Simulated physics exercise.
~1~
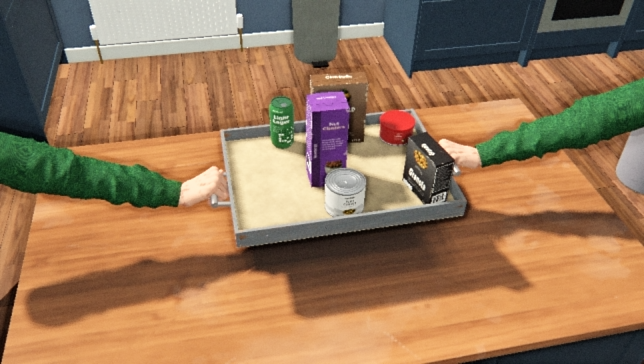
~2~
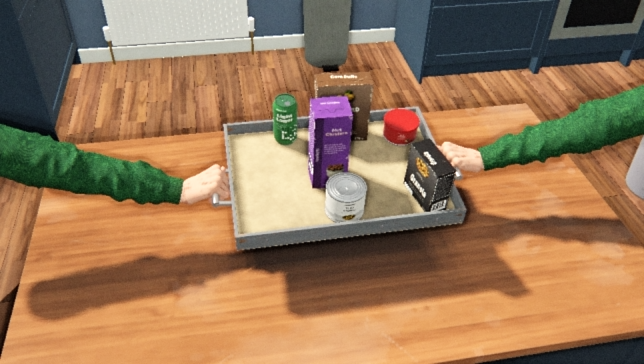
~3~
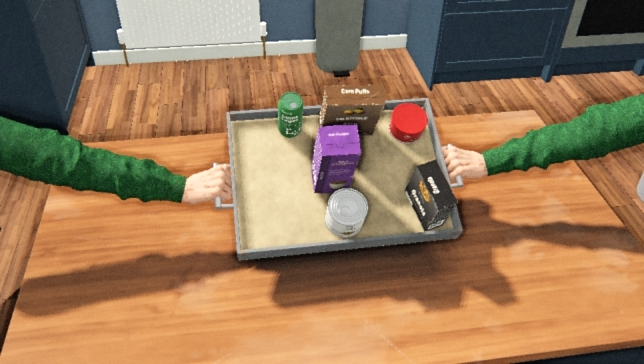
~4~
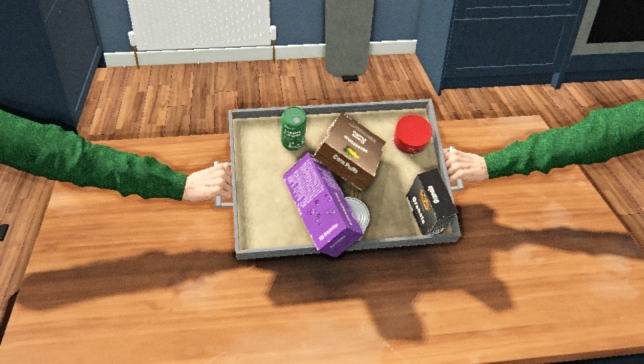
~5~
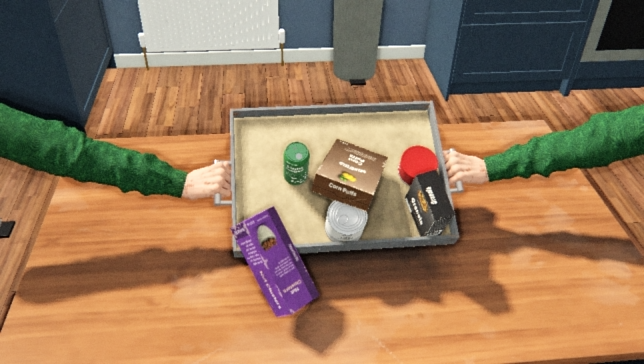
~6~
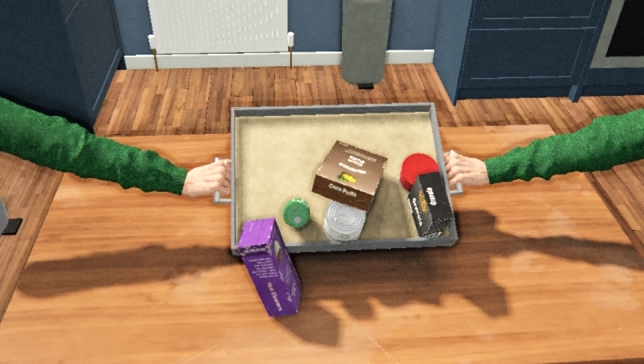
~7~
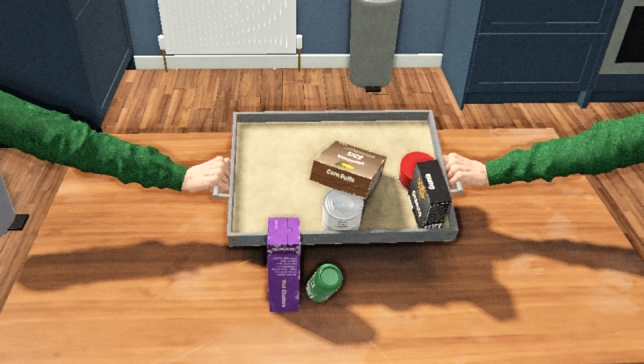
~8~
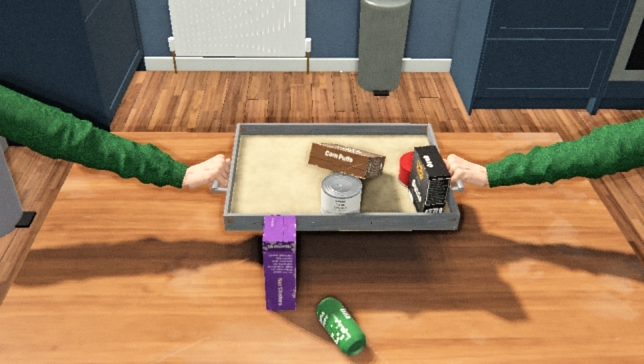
A tray held by two green-sleeved hands tipped toward the viewer, sending a purple carton and then a green can over the near edge onto the table, while a brown packet toppled against the white tub and stayed aboard as the tray levelled.
